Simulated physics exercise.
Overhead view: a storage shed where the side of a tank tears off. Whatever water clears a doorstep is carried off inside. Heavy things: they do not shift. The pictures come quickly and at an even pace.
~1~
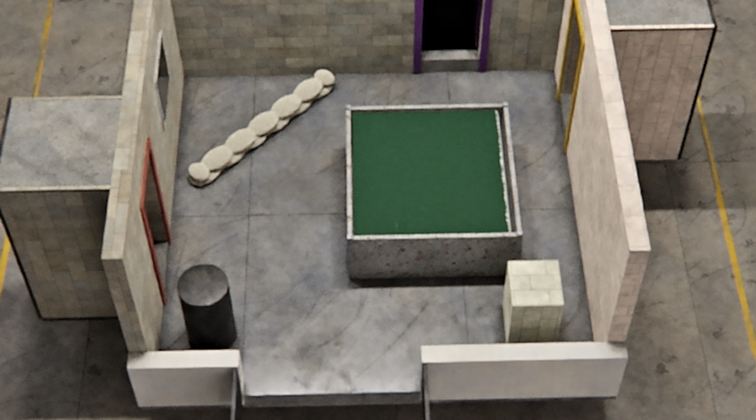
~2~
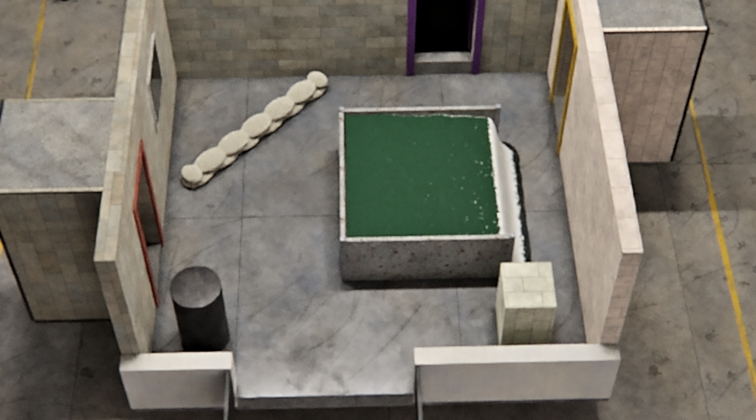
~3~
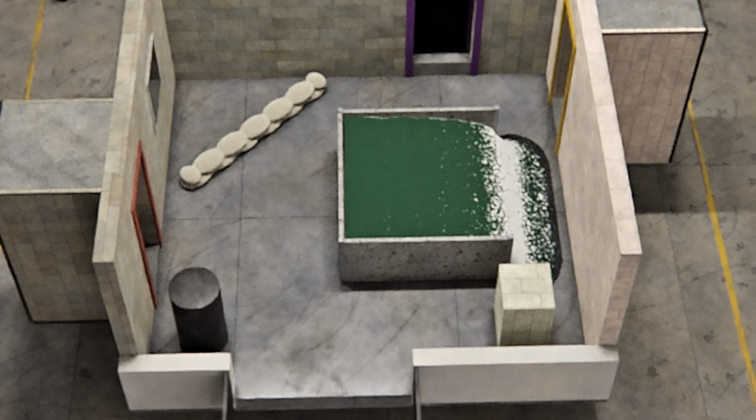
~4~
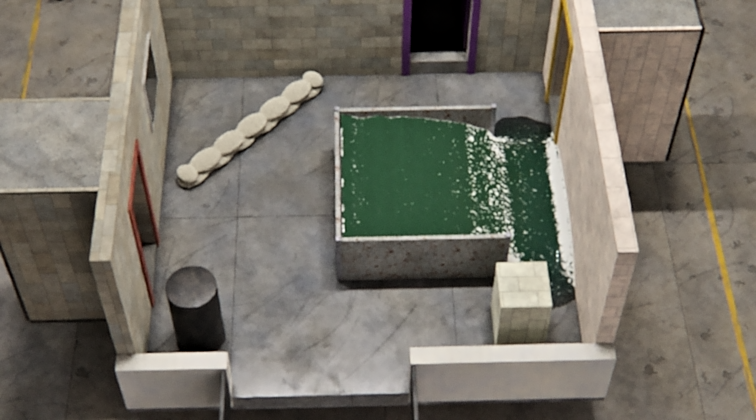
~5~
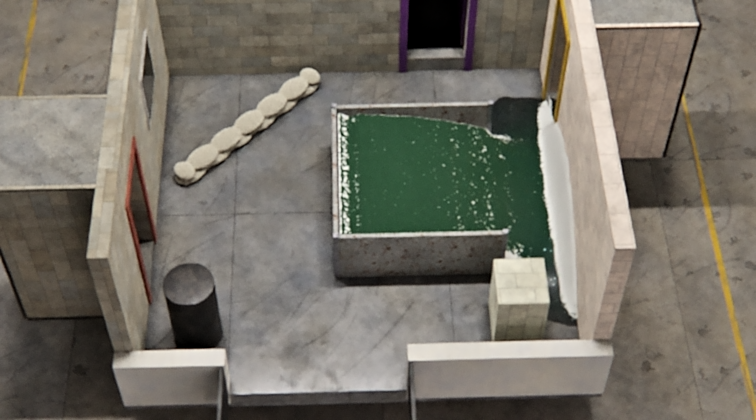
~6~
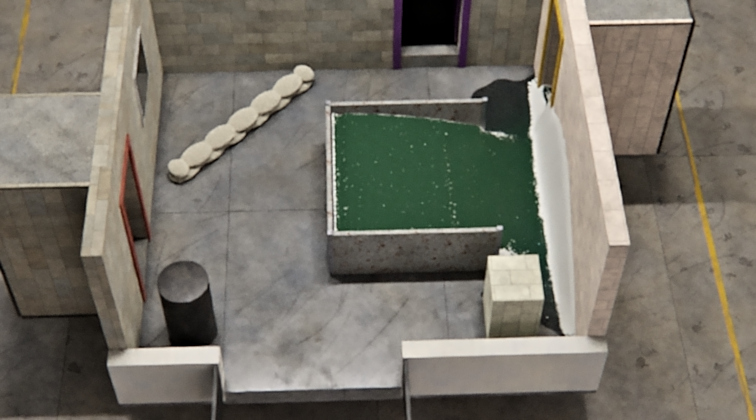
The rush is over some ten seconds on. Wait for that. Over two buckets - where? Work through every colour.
Red door over two; yellow door over two; purple door under or at two.
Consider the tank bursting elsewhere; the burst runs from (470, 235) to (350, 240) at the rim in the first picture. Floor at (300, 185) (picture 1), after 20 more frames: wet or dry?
There: No water.
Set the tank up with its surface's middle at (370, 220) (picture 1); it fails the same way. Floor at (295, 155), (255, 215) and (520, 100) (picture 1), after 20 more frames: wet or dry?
Result: Inundated; spared; inundated.
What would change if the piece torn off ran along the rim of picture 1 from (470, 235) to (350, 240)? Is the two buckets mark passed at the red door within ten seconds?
Result: Red door remains beneath it.
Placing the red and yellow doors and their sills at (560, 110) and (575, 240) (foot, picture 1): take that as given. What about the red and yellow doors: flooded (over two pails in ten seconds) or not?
Result - the red one exceeds the limit while the yellow one exceeds the limit.
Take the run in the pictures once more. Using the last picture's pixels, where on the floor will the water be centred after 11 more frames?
Around (471, 205).
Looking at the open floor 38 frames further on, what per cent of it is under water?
Around 95 percent of it.
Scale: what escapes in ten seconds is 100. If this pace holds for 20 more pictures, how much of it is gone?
Roughly 15 %.
A moment on, water covers 20 % of the floor; the red door not reached, the yellow door over two buckets in, the purple door wet at the sill, nothing in.
Next, water covers 45 % of the floor; the red door not reached, the yellow door far over two buckets in, the purple door wet at the sill, nothing in.
Then, water covers 85 % of the floor; the red door under two buckets in, the yellow door far over two buckets in, the purple door wet at the sill, nothing in.
Later, water covers 95 % of the floor; the red door far over two buckets in, the yellow door far over two buckets in, the purple door wet at the sill, nothing in.
In the end, water covers 95 % of the floor; the red door far over two buckets in, the yellow door far over two buckets in, the purple door wet at the sill, nothing in.
